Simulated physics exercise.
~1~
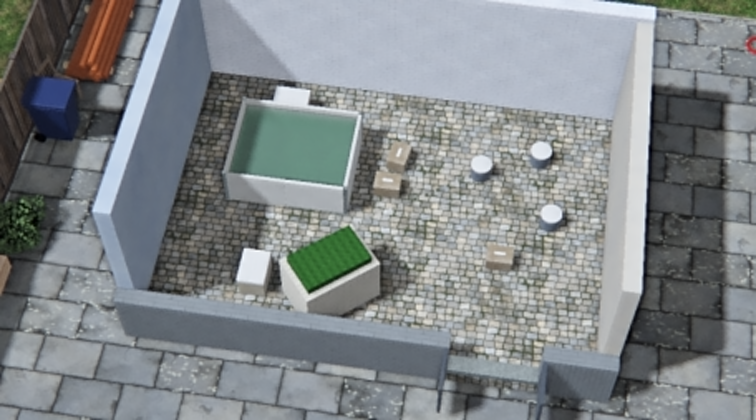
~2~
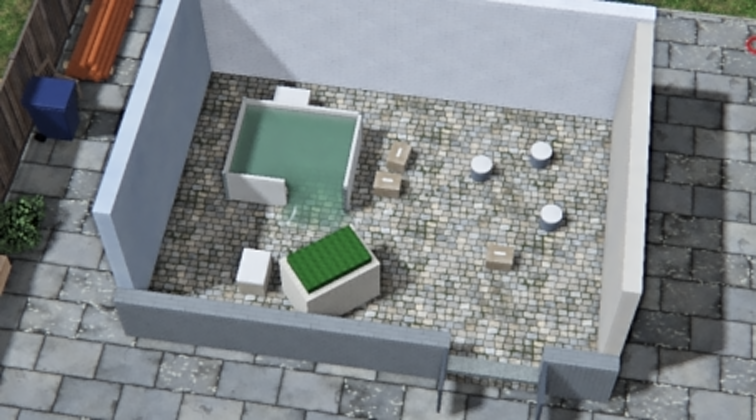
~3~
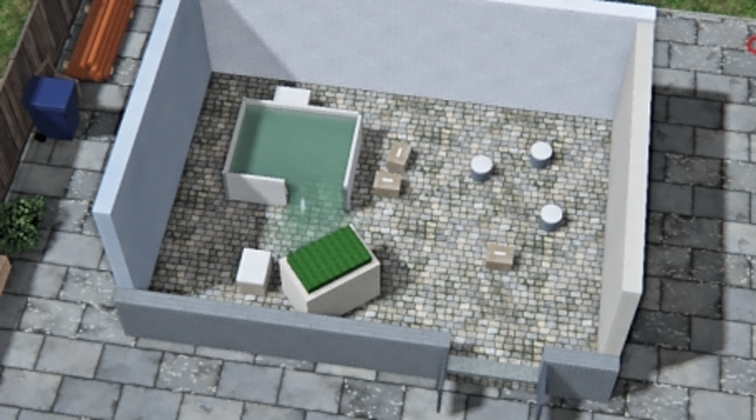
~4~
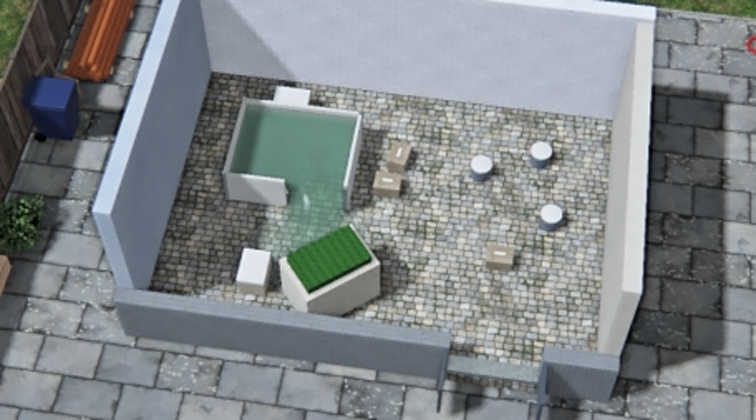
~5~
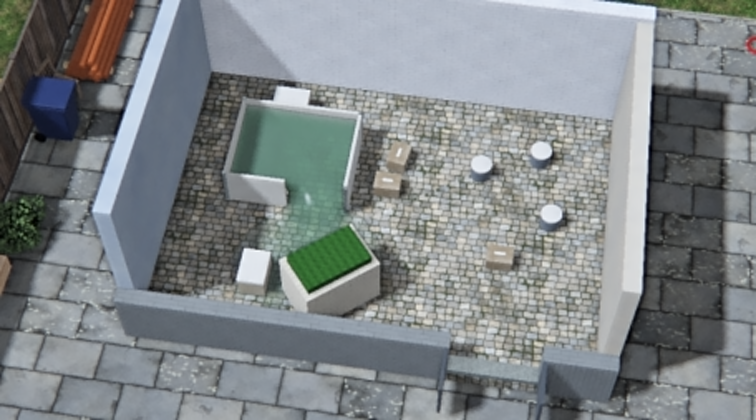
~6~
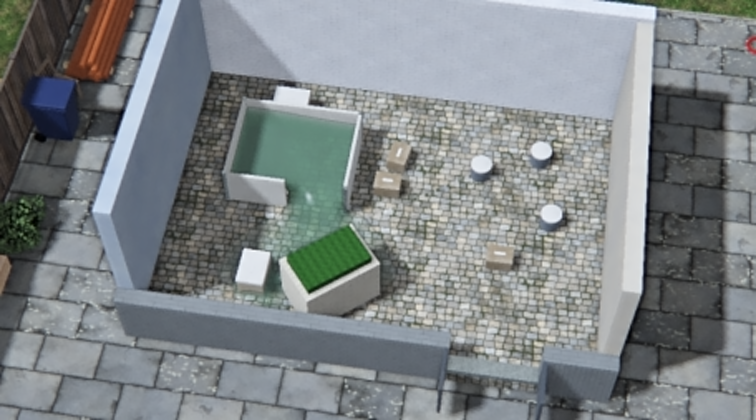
Green water poured through a gap that opened in the front wall of a pale tank and spread over the cobbles toward a grass-topped block, while the boxes and round drums stayed still.
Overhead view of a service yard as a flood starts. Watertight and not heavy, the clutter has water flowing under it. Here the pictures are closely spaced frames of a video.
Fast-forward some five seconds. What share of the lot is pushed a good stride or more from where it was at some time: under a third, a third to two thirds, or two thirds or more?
The result is a share beneath one third.
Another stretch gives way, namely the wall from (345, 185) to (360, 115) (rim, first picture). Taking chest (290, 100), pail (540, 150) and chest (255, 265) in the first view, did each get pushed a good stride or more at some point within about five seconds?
Result per item - short of that distance / displaced that far / short of that distance.
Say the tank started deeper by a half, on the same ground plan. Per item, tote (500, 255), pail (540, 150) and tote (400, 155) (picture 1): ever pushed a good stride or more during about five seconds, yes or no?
Going through them, I'd say got there, then never got there, then never got there.
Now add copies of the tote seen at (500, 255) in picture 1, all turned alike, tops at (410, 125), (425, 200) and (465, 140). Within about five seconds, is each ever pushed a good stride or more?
Here's how it goes: Never gets far, never gets far, and lastly never gets far.
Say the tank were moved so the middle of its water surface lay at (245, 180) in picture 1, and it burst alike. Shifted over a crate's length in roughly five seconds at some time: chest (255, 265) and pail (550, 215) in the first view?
In the order asked: Got displaced that much and lacked the distance.
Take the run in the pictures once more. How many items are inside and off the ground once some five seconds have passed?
Tally: 0.
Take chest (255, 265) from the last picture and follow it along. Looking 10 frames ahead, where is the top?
Look for it near pixel (161, 253).
A moment on, 0 of 8 are well off their spots; 0 afloat.
Next, 1 of 8 are well off their spots; 1 afloat.
Later, 1 of 8 are well off their spots; 1 afloat.
In the end, 1 of 8 are well off their spots, and 1 have been at some point; 0 afloat.
